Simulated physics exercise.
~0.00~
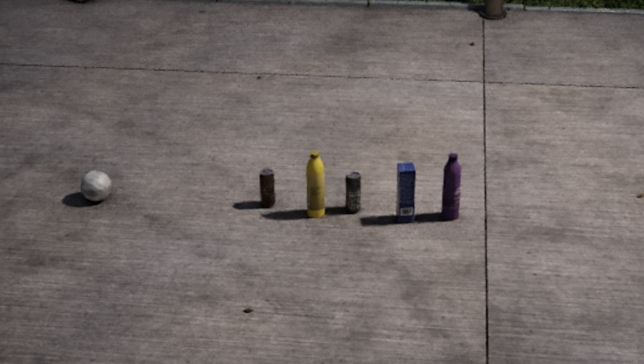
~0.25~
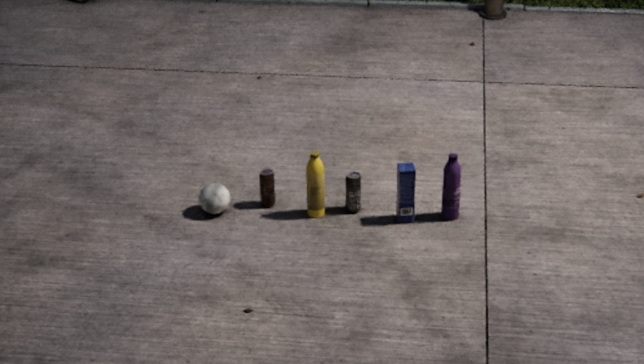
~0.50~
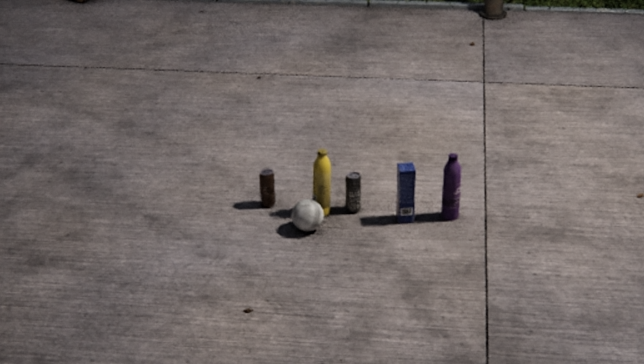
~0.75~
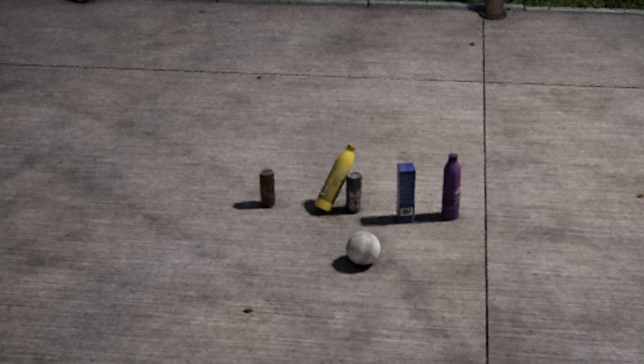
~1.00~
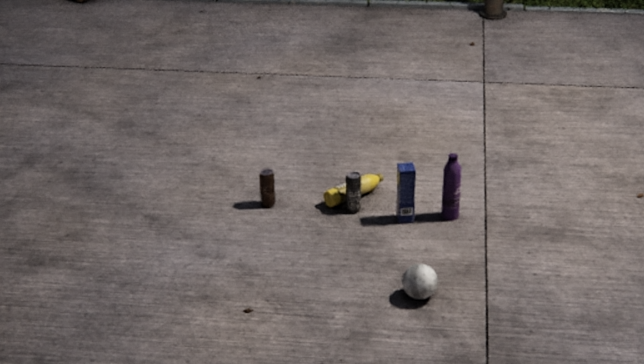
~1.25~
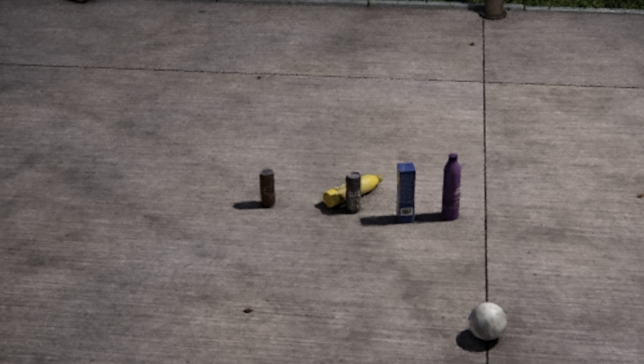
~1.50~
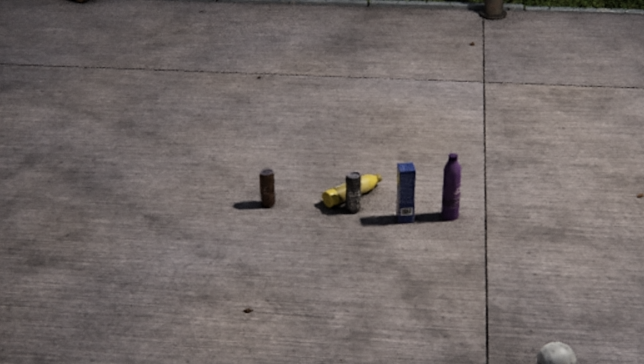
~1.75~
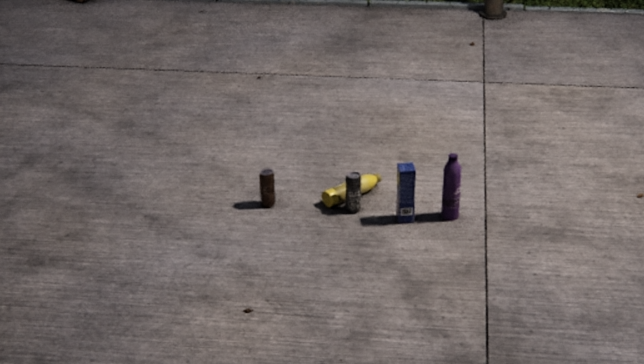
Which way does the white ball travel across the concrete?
It travels to the right, coming nearer the viewer after it reaches the yellow bottle.
